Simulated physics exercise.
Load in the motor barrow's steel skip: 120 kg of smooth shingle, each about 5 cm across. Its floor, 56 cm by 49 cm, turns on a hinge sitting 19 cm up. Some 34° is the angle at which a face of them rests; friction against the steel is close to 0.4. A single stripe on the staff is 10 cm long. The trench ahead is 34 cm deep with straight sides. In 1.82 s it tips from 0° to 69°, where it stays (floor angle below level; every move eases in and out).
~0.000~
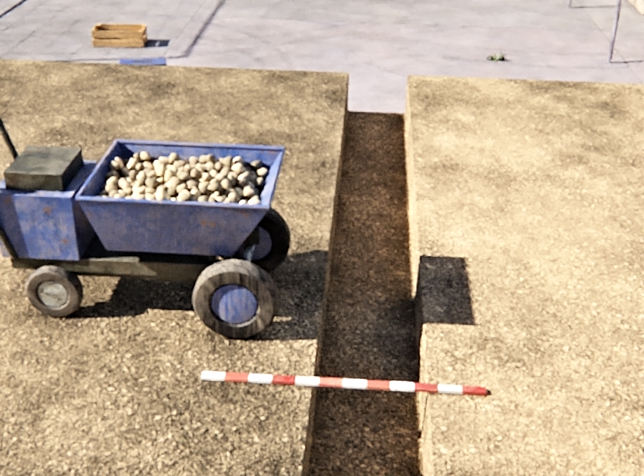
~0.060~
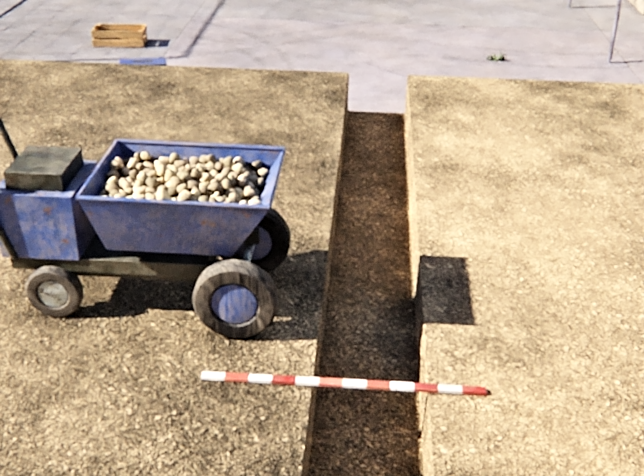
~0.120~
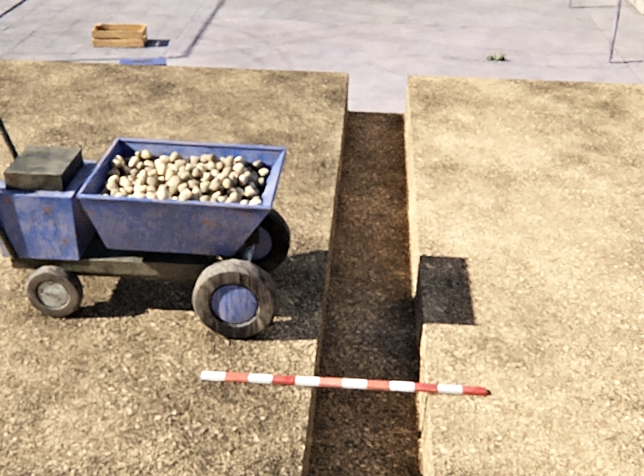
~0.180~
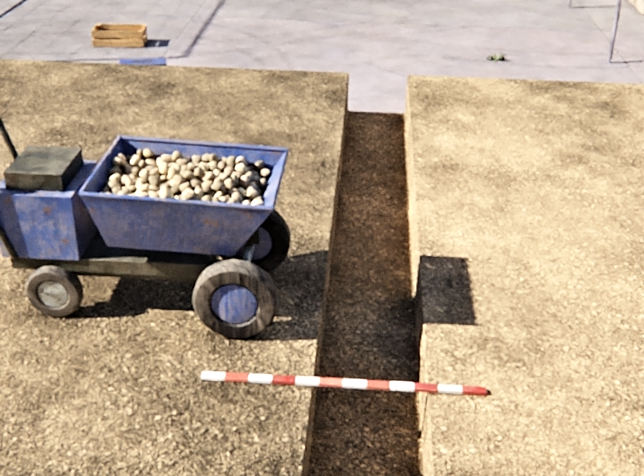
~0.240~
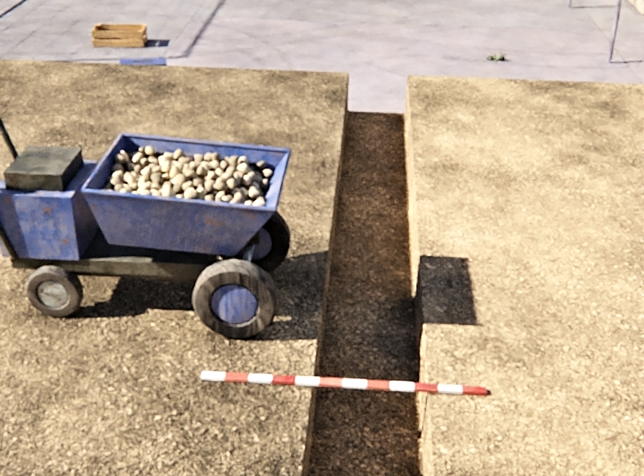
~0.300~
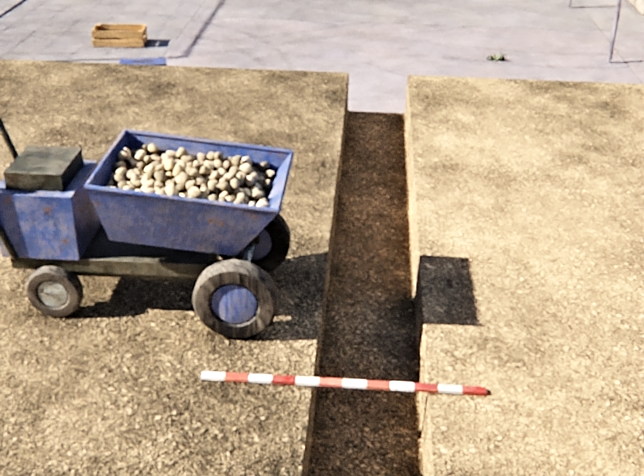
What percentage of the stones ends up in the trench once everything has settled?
About 98 per cent.
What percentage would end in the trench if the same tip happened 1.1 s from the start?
Roughly 90% would finish there.
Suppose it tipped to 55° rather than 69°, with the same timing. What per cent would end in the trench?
In that case some 50 per cent.
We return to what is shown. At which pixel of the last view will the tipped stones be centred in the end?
The resting stones are centred at roughly (381, 355).
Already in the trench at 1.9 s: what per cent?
50 per cent, give or take.
After 1.4 s the floor is at 58°; 97 % in the skip, 3 % in the trench; the foremost stones are at (374, 280).
After 1.9 s the floor is at 69°; 51 % in the skip, 49 % in the trench, 1 % past the trench; the foremost stones are at (441, 303).
After 2.3 s the floor is at 69°; 27 % in the skip, 72 % in the trench, 1 % past the trench; the foremost stones are at (504, 313).
After 4.2 s the floor is at 69°; 0 % in the skip, 98 % in the trench, 2 % past the trench; the foremost stones are at (527, 310).
